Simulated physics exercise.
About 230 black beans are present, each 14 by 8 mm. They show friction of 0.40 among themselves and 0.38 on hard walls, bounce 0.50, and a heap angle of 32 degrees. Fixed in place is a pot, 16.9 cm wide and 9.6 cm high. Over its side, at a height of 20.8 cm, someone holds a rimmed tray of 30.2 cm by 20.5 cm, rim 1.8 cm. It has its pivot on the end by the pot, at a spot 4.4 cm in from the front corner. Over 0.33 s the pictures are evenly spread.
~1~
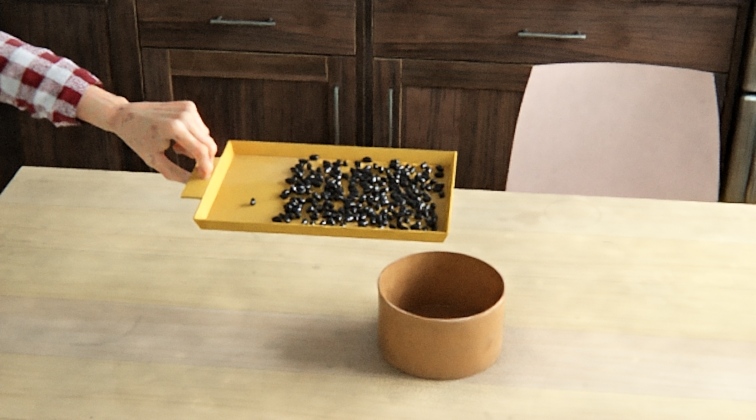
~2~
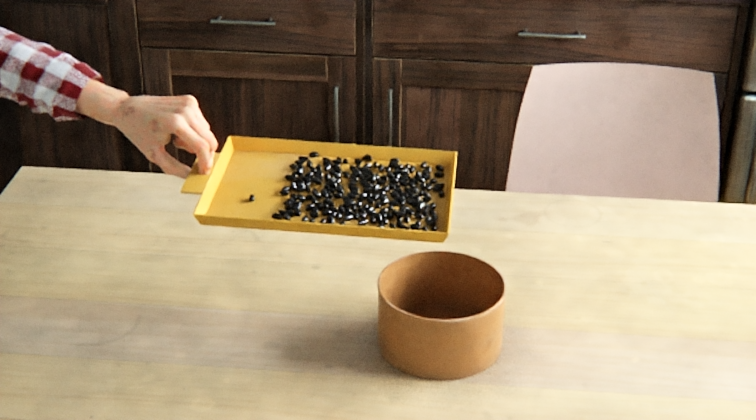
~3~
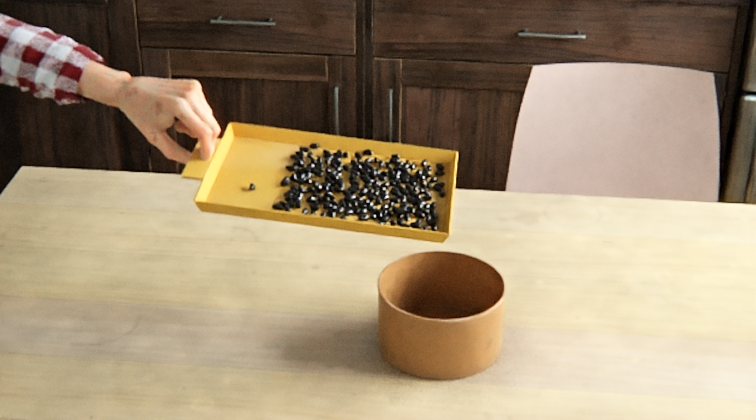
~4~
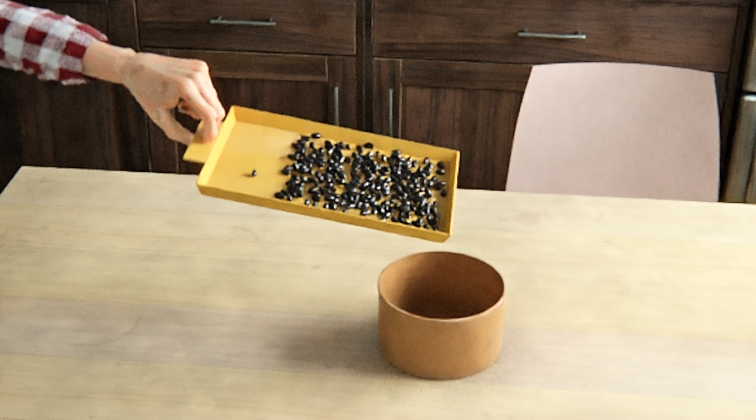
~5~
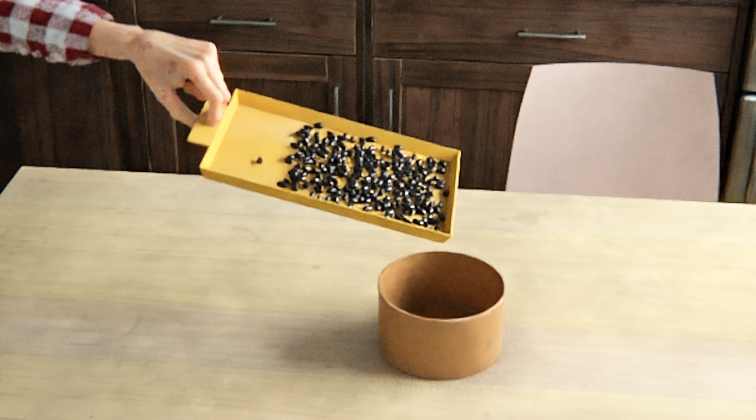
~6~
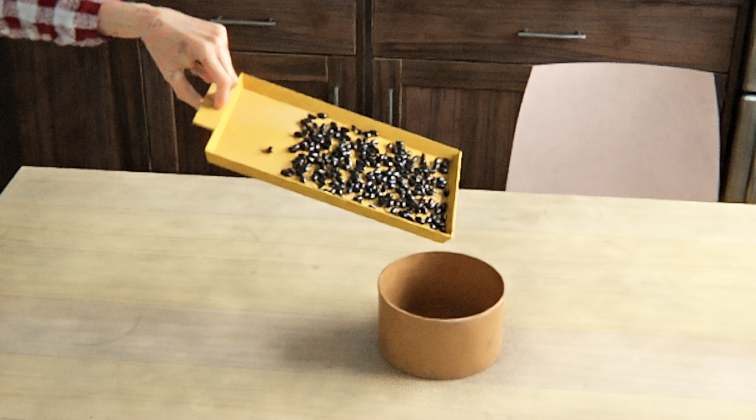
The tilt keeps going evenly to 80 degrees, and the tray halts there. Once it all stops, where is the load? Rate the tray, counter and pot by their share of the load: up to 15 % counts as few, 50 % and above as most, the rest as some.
Tray: Few; counter: Some; pot: Most.
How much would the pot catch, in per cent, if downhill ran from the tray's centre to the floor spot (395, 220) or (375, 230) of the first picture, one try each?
First try: About 35 percent; second try: About 5 percent.
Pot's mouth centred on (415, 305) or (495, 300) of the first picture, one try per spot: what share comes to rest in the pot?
The shares would be near 15 and 70 per cent respectively.
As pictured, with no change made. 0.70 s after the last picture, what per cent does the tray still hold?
Roughly 70 per cent.
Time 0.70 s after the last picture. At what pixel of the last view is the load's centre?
Look about (458, 201) in the last view.
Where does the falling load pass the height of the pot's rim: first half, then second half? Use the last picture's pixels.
The first half passes near (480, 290) and the second half near (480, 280).
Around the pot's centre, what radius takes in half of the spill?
That comes to near 22 cm.
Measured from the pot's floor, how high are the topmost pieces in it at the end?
Roughly 2.0 centimetres.
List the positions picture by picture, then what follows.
The first frame shows tray tilt 0 degrees, front corners at (200, 216) and (443, 230); middle of the pieces at (363, 198); pot at (442, 284).
The second frame shows tray tilt 1 degrees, front corners at (200, 212) and (443, 230); middle of the pieces at (363, 196).
The third frame shows tray tilt 5 degrees, front corners at (201, 198) and (444, 230), lowest corner right front; middle of the pieces at (363, 191).
The fourth frame shows tray tilt 10 degrees, front corners at (203, 182) and (445, 231), lowest corner right front; middle of the pieces at (364, 185).
The fifth frame shows tray tilt 14 degrees, front corners at (207, 165) and (446, 231), lowest corner right front; middle of the pieces at (366, 179).
The sixth frame shows tray tilt 19 degrees, front corners at (213, 149) and (447, 232), lowest corner right front; middle of the pieces at (376, 172); pot at (442, 284).
Then, 0.42 s after the last picture, tilt 48 degrees; the tray holds 100 %, the pot 0 %.
Then, 0.70 s after the last picture, tilt 68 degrees; the tray holds 70 %, the pot 10 %.
Then, 1.08 s after the last picture, tilt 80 degrees; the tray holds 15 %, the pot 45 %.
In the end, tray 0 %, counter 40 %, pot 60 %.
